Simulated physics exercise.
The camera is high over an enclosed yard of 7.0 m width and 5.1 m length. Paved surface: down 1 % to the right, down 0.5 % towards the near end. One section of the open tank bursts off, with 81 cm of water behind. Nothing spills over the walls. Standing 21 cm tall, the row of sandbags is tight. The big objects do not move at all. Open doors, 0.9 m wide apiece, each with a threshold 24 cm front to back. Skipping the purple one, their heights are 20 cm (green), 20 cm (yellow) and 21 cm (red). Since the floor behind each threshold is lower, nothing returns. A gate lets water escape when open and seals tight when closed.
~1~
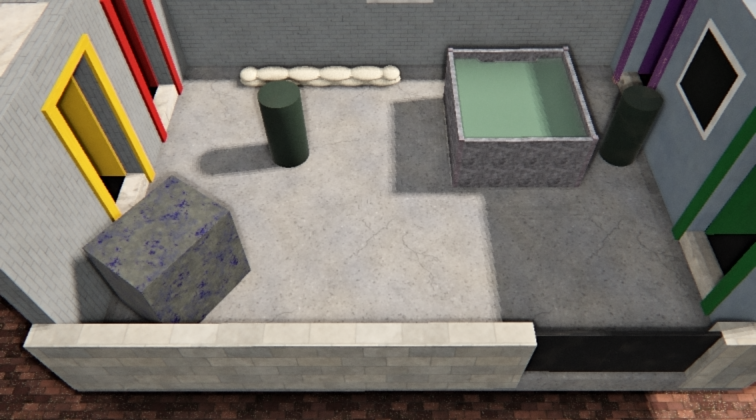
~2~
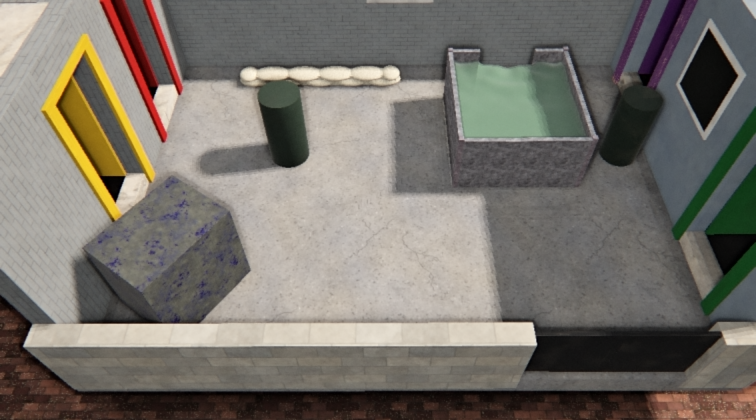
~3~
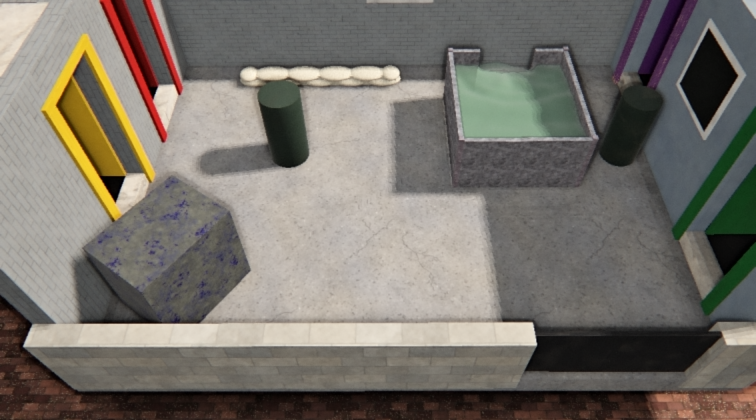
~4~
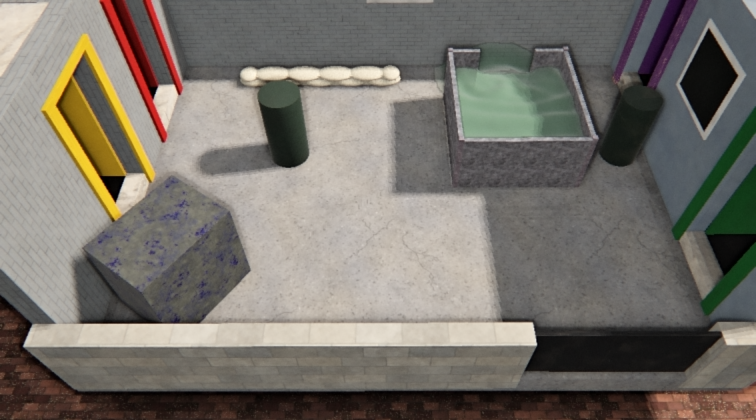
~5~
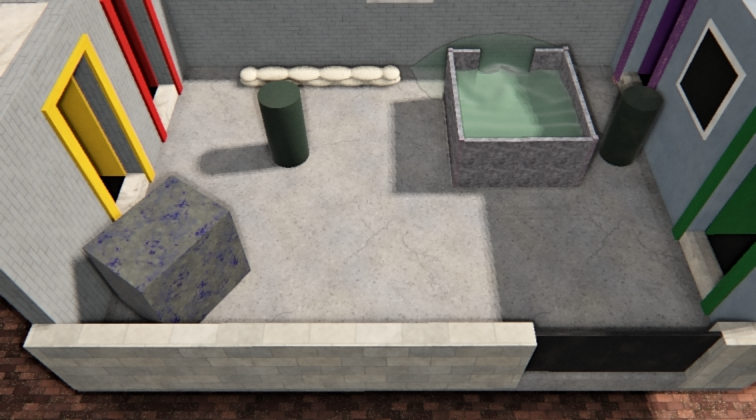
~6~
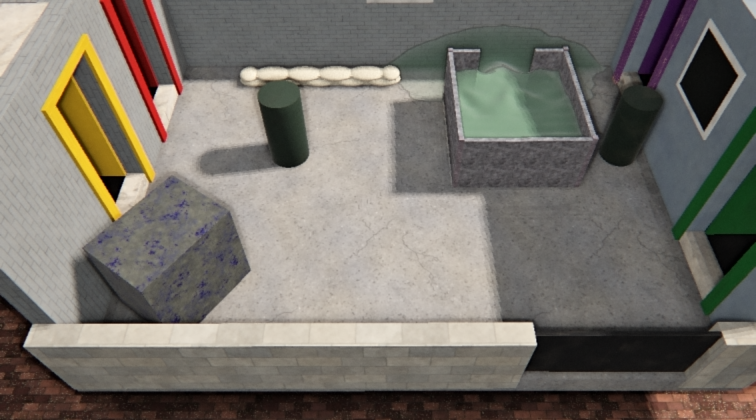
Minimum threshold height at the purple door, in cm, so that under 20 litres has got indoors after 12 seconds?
Approx. 26 cm.
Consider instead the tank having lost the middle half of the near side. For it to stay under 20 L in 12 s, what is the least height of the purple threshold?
Then the minimum is about 8.0 cm.
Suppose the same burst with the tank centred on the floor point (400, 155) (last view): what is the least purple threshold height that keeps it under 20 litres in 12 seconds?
Then close to 21 cm.
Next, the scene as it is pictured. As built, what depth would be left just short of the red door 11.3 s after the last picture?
Roughly 2.5 cm deep.
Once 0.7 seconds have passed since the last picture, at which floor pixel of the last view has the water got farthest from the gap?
At about (232, 67).
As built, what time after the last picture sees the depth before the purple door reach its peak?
Approximately 1.4 s.
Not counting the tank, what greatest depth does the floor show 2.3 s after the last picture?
I'd put it near 36 cm.
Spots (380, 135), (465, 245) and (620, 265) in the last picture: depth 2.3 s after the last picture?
Roughly 4, 0 and 3 cm, in turn.
Then, 0.7 s after the last picture water covers 20 % of the floor, deepest (56 cm) near (493, 67); 29 cm at the purple door, 3 litres in over its 24 cm threshold.
Then, 2.3 s after the last picture water covers 55 % of the floor, deepest (36 cm) near (493, 67); 22 cm at the purple door, 25 litres in over its 24 cm threshold.
Then, 11.3 s after the last picture water covers 95 % of the floor, deepest (12 cm) near (712, 358); 9 cm at the purple door, 29 litres in over its 24 cm threshold.
At the purple door as built, the water peaked near 30 cm, 1.3 s after the last picture.
With a threshold of 24 cm, 29 litres would have come in within the 12 s; with 28 cm, 12 litres. So under 20 litres takes about 26 cm.
